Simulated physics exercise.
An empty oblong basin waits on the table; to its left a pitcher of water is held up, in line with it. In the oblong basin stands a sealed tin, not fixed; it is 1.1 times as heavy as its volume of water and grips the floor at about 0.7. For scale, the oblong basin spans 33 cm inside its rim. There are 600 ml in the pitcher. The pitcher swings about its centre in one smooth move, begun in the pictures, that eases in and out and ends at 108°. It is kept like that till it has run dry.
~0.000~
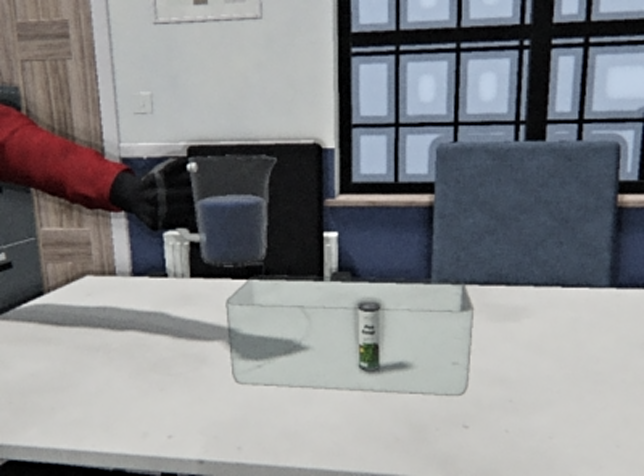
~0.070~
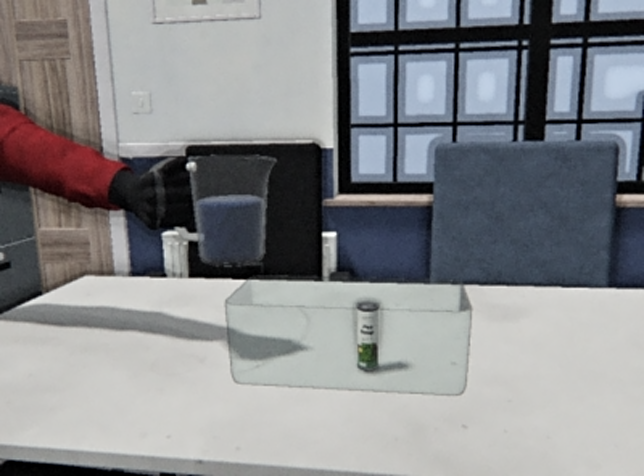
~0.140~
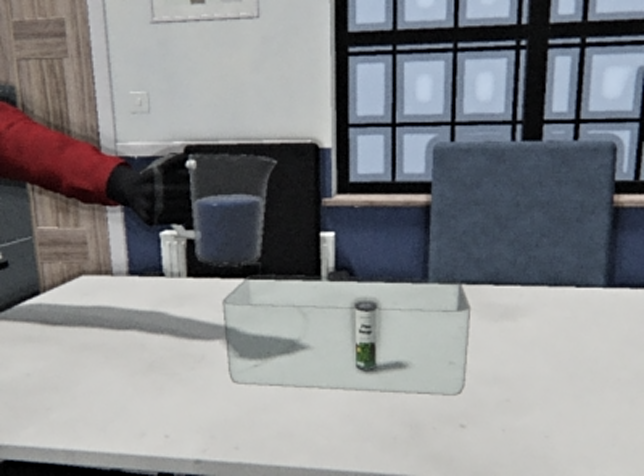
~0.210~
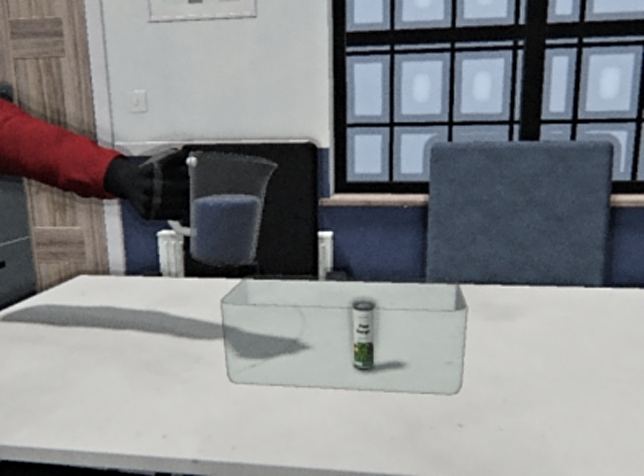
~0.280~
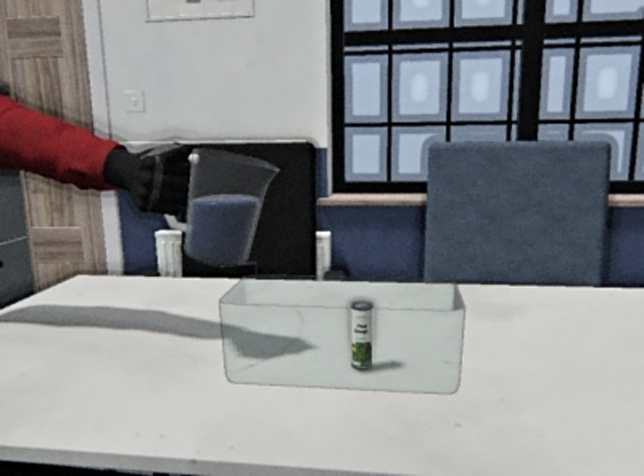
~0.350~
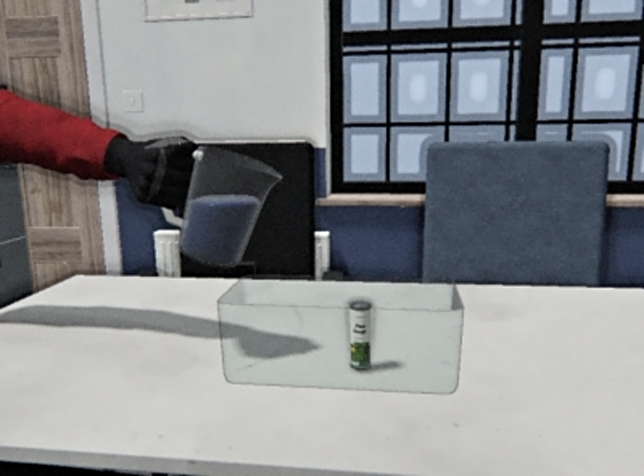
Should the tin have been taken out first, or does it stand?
It remains upright.
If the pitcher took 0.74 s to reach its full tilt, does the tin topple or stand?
Then it keeps standing.
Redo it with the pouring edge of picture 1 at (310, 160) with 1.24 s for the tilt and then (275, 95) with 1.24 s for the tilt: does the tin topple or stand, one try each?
First it topples; then it remains upright.
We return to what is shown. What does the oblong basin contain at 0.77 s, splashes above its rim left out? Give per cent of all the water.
Near 0 in a hundred.
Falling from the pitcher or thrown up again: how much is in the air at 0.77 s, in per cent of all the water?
About 6 per cent.
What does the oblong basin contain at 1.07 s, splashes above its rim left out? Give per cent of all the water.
Some 50 per cent.
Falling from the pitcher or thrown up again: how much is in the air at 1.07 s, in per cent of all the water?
Some 16 per cent.
Then, 0.77 s in, the tilt is 74° and 94 per cent is still to pour; the tin stands where it began.
Then, 1.07 s in, the tilt is 103° and 33 per cent is still to pour; the tin stands where it began.
Then, 1.39 s in, the tilt is 108° and 1 per cent is still to pour; the tin stands where it began.
Then, 1.74 s in, the tilt is 108° and 0 per cent is still to pour; the tin stands where it began.
Finally, the tin stands where it began.
